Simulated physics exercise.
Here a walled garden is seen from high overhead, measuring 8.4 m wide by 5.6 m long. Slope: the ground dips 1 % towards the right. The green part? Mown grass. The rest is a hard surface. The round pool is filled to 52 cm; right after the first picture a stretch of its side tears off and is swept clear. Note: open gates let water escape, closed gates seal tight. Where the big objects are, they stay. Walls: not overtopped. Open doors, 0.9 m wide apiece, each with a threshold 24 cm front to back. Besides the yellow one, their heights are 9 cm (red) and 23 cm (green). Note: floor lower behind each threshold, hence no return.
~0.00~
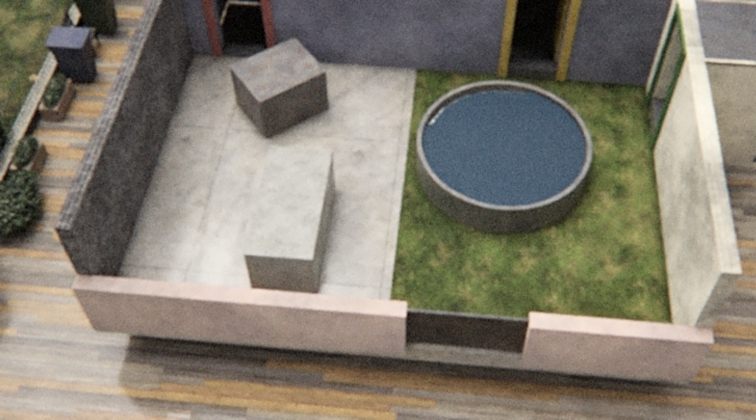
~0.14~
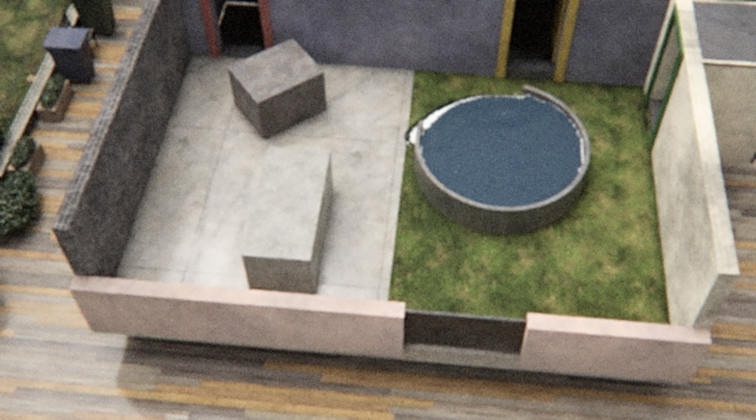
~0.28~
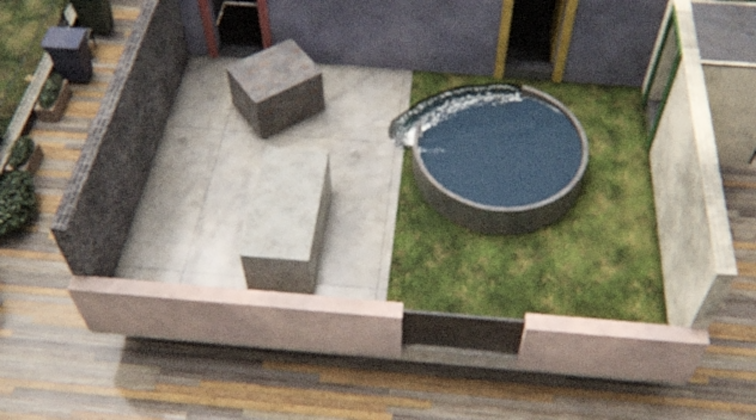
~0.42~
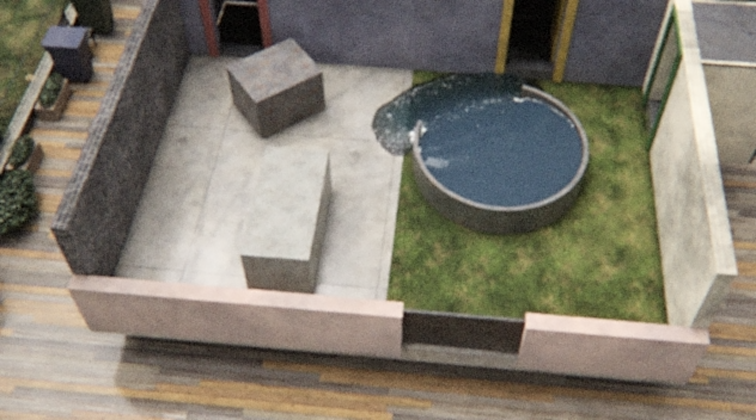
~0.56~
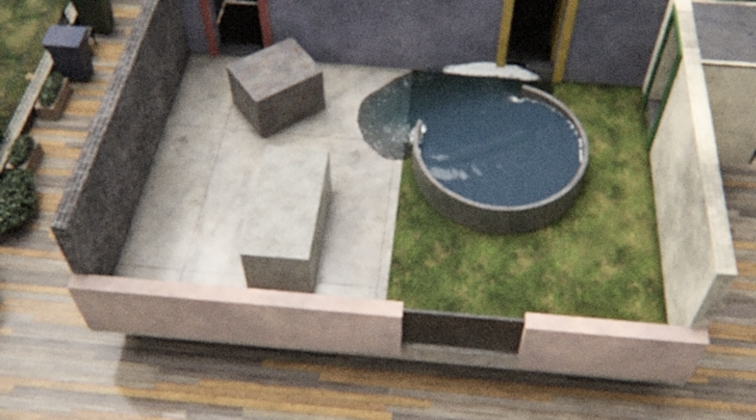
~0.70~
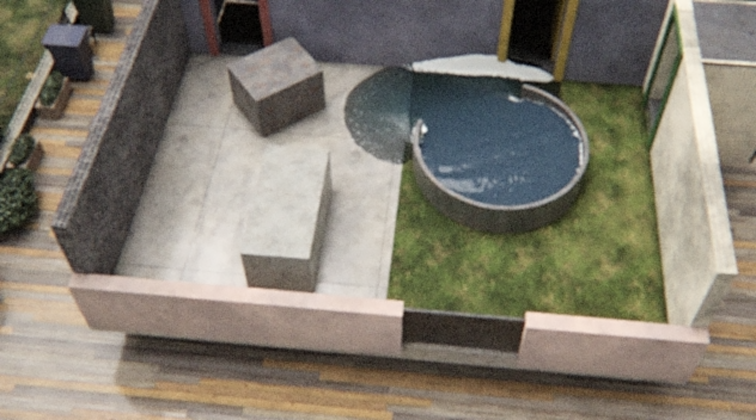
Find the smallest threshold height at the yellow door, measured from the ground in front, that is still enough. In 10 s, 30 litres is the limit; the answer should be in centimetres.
At least 18 cm.
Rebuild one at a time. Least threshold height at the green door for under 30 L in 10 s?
The green door needs around 10.5 cm.
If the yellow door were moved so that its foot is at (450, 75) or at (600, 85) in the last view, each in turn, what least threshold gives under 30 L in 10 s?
Roughly 28 cm, then roughly 8.0 cm.
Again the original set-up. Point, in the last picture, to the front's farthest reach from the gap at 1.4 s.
At about (296, 60).
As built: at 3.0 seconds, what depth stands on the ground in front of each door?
Lab note, cm: Red 9; green 15; yellow 18.
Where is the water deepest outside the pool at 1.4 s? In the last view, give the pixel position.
About (459, 79).
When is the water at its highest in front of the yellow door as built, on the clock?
The level tops out around 0.8 s.
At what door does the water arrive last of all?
Last of all is the green door.
After 1.4 s water covers 20 % of the floor, deepest (38 cm) near (459, 79); 19 cm at the yellow door, 4 litres in over its 22 cm threshold.
After 3.0 s water covers 35 % of the floor, deepest (35 cm) near (309, 88); 18 cm at the yellow door, 11 litres in over its 22 cm threshold.
After 10.0 s water covers 100 % of the floor, deepest (10 cm) near (199, 312); 8 cm at the yellow door, 12 litres in over its 22 cm threshold.
At the yellow door as built, the water arrived by 0.5 s and peaked near 21 cm at 0.8 s.
With a threshold of 15.5 cm, 51 litres would have come in within the 10 s; with 21 cm, 17 litres. So under 30 litres takes about 18 cm.
